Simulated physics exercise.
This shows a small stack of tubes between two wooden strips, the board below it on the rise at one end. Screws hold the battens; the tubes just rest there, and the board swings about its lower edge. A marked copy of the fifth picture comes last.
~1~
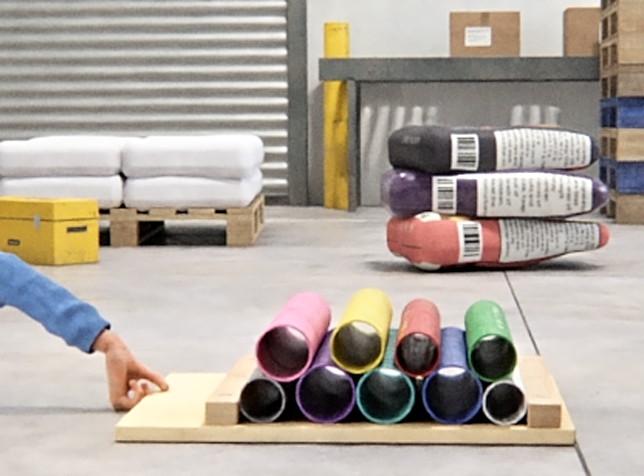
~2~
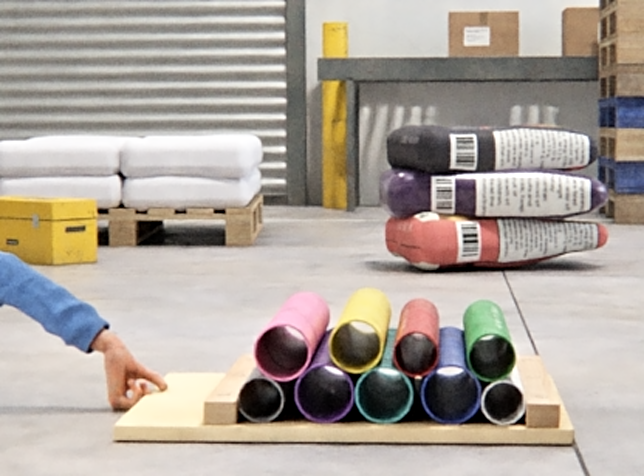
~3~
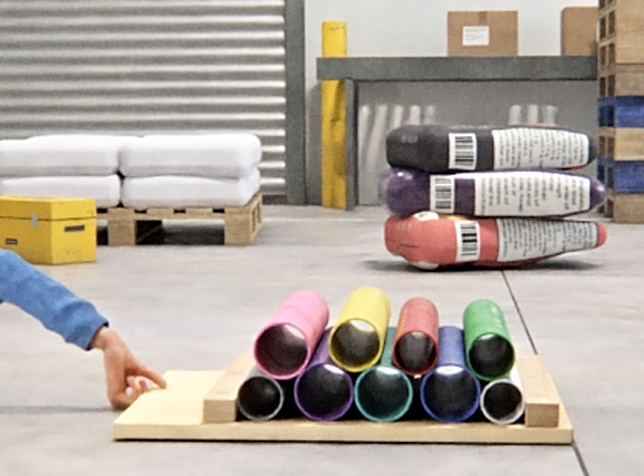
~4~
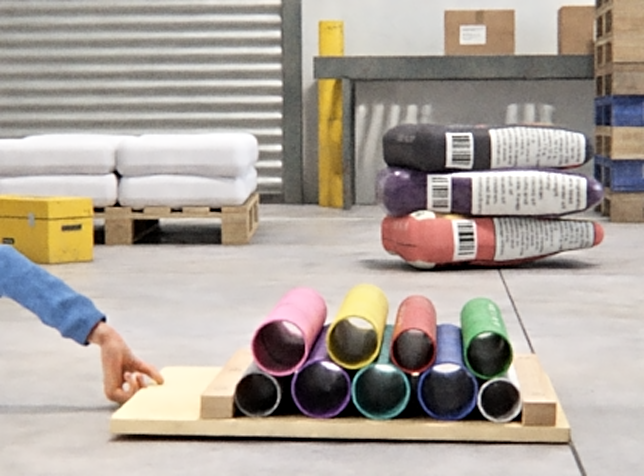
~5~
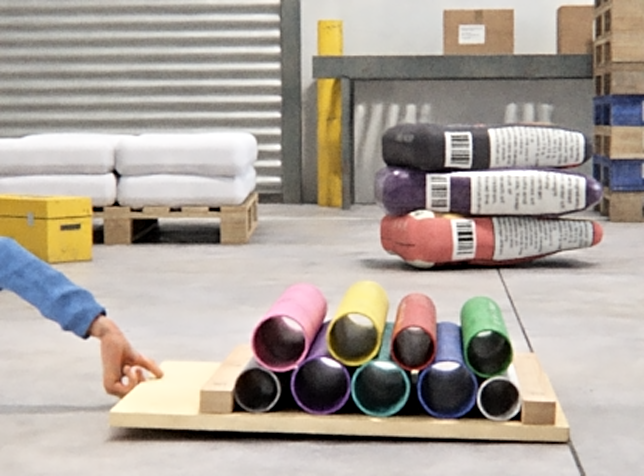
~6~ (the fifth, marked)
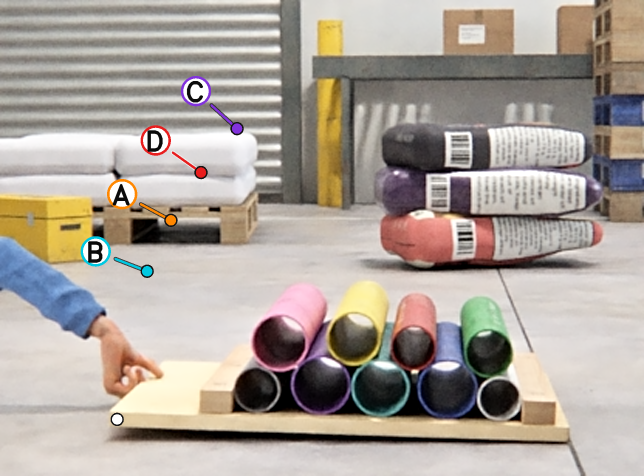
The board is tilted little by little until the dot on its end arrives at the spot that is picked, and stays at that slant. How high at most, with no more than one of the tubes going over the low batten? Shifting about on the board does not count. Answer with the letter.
The highest mark that will do is A.
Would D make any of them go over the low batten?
Yes, at D.
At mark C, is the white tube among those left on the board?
The white tube: Yes.
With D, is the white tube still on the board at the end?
Yes.
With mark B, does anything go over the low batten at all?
Yes.
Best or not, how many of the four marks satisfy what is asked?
Two of the four.
On the marked copy, A at (171, 221); B at (148, 271); C at (237, 129); D at (201, 172); the white dot at (117, 419).
With A. Early on, board at 17°.
Further on, board at 28°.
At the end, board at 28°, one over the low batten (green).
As for the rest, B one over the low batten (green); C four over the low batten (red, pink, green, yellow); D three over the low batten (red, green, yellow).
